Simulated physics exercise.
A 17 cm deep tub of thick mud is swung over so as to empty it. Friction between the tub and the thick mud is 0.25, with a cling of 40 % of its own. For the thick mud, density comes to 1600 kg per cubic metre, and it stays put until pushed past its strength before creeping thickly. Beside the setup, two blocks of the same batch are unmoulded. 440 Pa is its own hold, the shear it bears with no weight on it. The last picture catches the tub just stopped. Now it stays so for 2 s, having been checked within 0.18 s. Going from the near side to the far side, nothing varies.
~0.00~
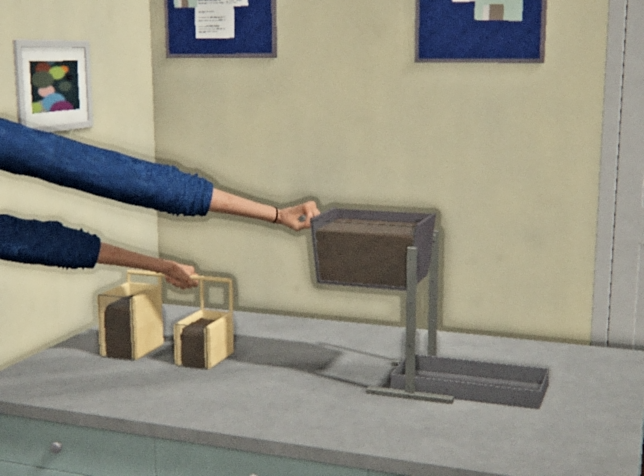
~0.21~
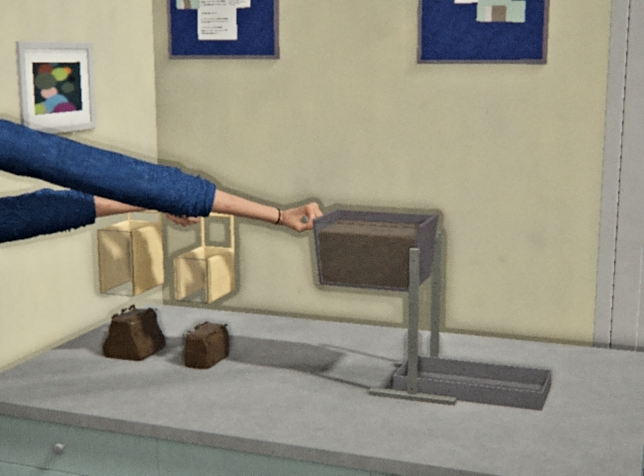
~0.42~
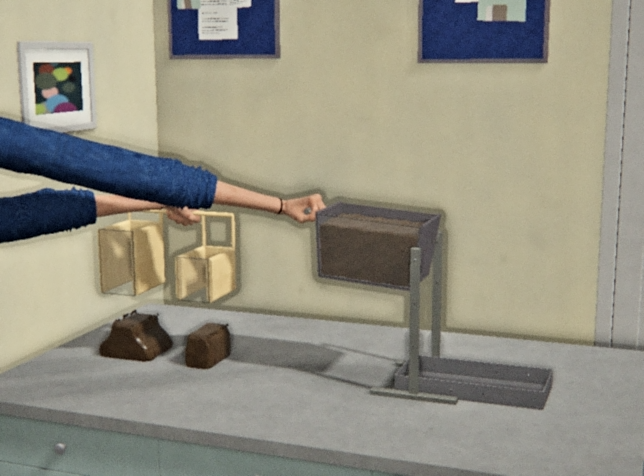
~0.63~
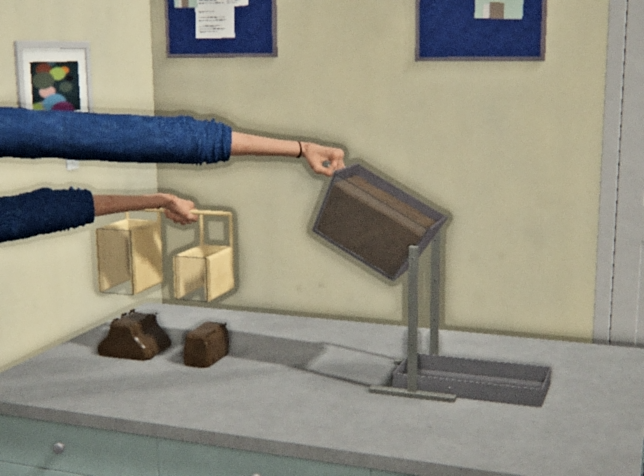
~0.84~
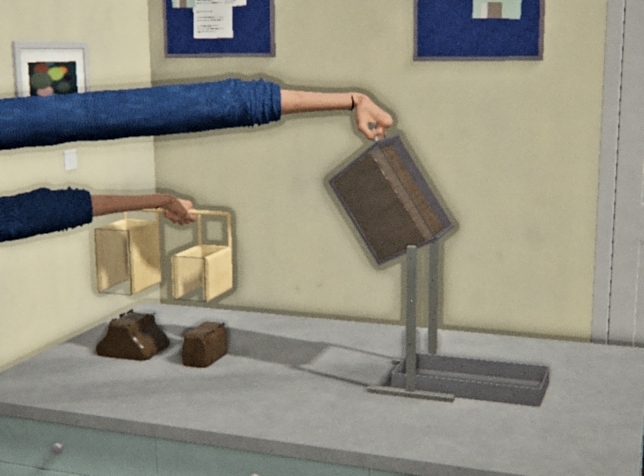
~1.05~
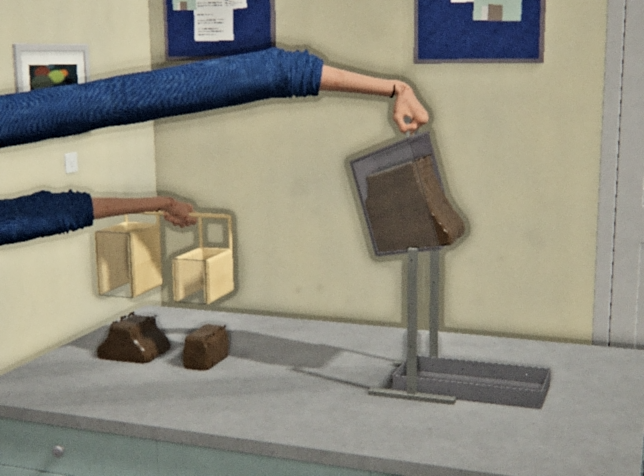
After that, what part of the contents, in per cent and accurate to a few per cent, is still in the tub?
The part still in the tub is near 44 out of 100.
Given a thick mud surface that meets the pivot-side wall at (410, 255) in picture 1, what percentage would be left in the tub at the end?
Then roughly 95 %.
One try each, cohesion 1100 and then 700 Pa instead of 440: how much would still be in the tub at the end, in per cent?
First try roughly 100 per cent, second try roughly 55 per cent.
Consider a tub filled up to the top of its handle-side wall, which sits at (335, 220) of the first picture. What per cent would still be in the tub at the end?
About 60 % stays in the tub.
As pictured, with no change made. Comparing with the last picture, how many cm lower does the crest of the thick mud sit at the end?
Roughly 13 cm.
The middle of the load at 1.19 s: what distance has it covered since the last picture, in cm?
Around 6 cm.
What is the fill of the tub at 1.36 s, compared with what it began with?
Roughly 50 per cent.
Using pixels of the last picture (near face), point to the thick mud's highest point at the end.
Highest point: Approx. (395, 212).
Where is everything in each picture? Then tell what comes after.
The first frame shows handle-side rim at (313, 219), tilt 0 degrees; top of the thick mud at (324, 230); blocks stand 16 cm, 11 cm (left to right).
The second frame shows handle-side rim at (316, 221), tilt 0 degrees; top of the thick mud at (326, 231); blocks stand 13 cm, 10 cm (left to right).
The third frame shows handle-side rim at (318, 213), tilt 4 degrees; top of the thick mud at (323, 225); blocks stand 11 cm, 10 cm (left to right).
The fourth frame shows handle-side rim at (337, 173), tilt 28 degrees; top of the thick mud at (337, 186); blocks stand 11 cm, 10 cm (left to right).
The fifth frame shows handle-side rim at (379, 144), tilt 57 degrees; top of the thick mud at (369, 154); blocks stand 11 cm, 10 cm (left to right).
The sixth frame shows handle-side rim at (411, 140), tilt 74 degrees; top of the thick mud at (408, 164); blocks stand 11 cm, 10 cm (left to right).
After 1.19 s, the tub is at 74 degrees and holds 74 %.
After 1.36 s, the tub is at 74 degrees and holds 52 %.
After 1.53 s, the tub is at 74 degrees and holds 44 %.
After 1.70 s, the tub is at 74 degrees and holds 44 %.
After 3.05 s, at the end, the tub is at 74 degrees and holds 44 %.
